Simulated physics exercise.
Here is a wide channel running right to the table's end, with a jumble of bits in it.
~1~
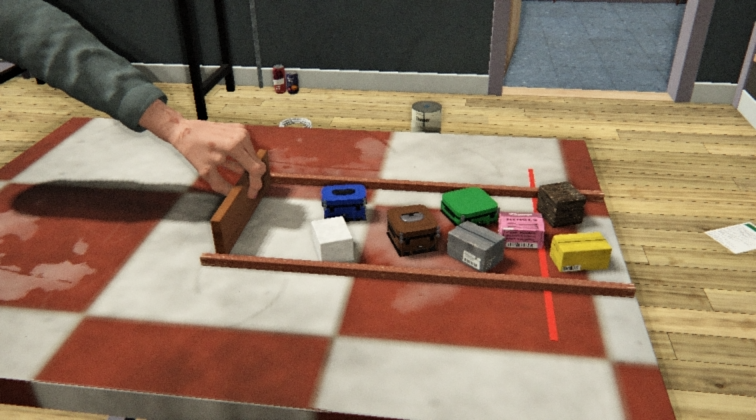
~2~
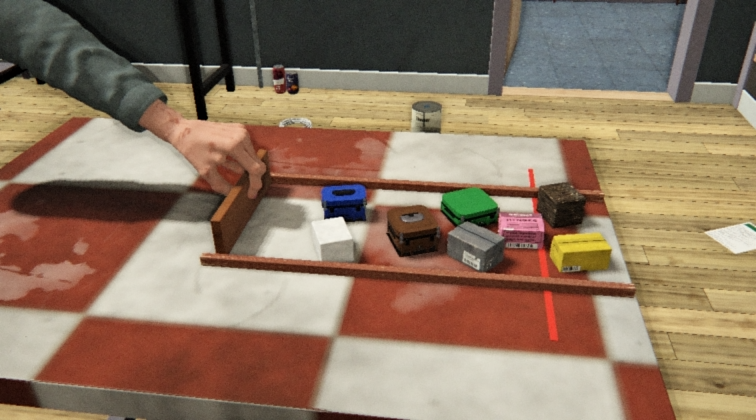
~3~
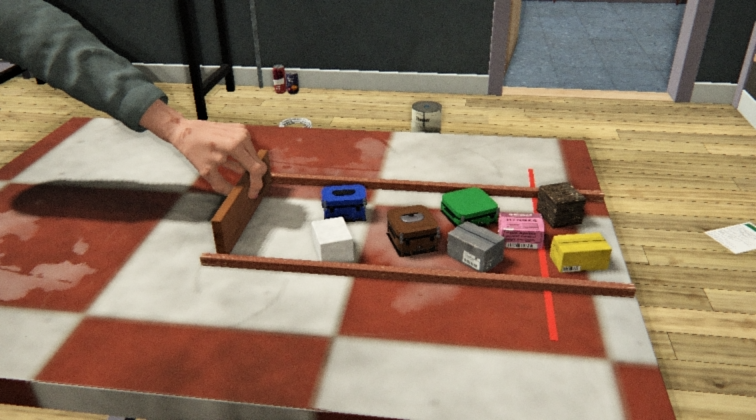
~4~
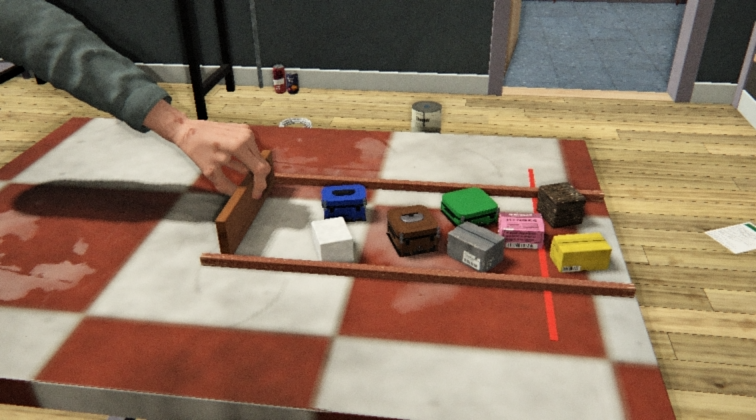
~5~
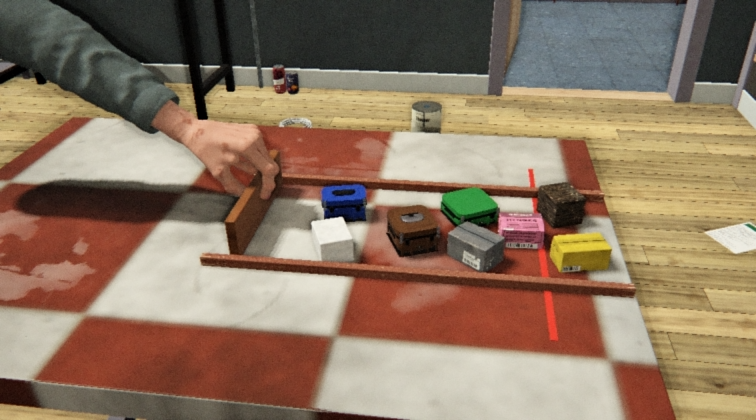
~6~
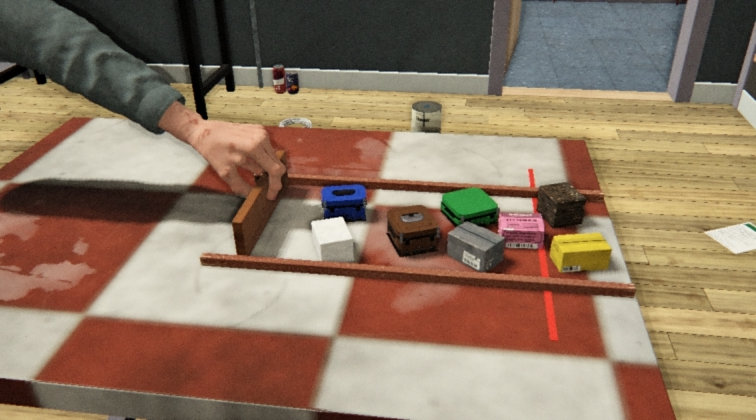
On a red and white checkered tabletop, a hand holds a wooden board upright at the left of a wide channel, where boxes and cases sit scattered near a red tape line. The board stays almost still at first, then the hand slides it slightly right, while the boxes and cases remain unmoved.
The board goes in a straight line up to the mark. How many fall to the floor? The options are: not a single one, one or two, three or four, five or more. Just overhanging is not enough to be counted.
Answer: Three or four.
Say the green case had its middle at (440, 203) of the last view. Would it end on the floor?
Well, from there it is not lost.
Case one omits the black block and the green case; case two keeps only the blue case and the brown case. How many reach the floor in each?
1 in the first case and 1 in the second.
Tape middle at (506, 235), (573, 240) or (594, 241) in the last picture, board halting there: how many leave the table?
Per try in turn: 1, 6, 6.
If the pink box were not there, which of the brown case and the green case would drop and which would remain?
The brown case stays up top while the green case stays up top.
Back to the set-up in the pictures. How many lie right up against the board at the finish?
The number is 2.
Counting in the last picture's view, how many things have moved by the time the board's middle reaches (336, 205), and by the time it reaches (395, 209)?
It comes to 2 for the first spot, 4 for the other.
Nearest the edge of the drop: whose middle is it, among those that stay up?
That's the green case.
A little later, none off yet; yellow box at rest near (580, 252); black block at rest near (561, 205); pink box at rest near (521, 230).
When it is over, the number that fall off is three or four; down, grey box, pink box, black block and yellow box.
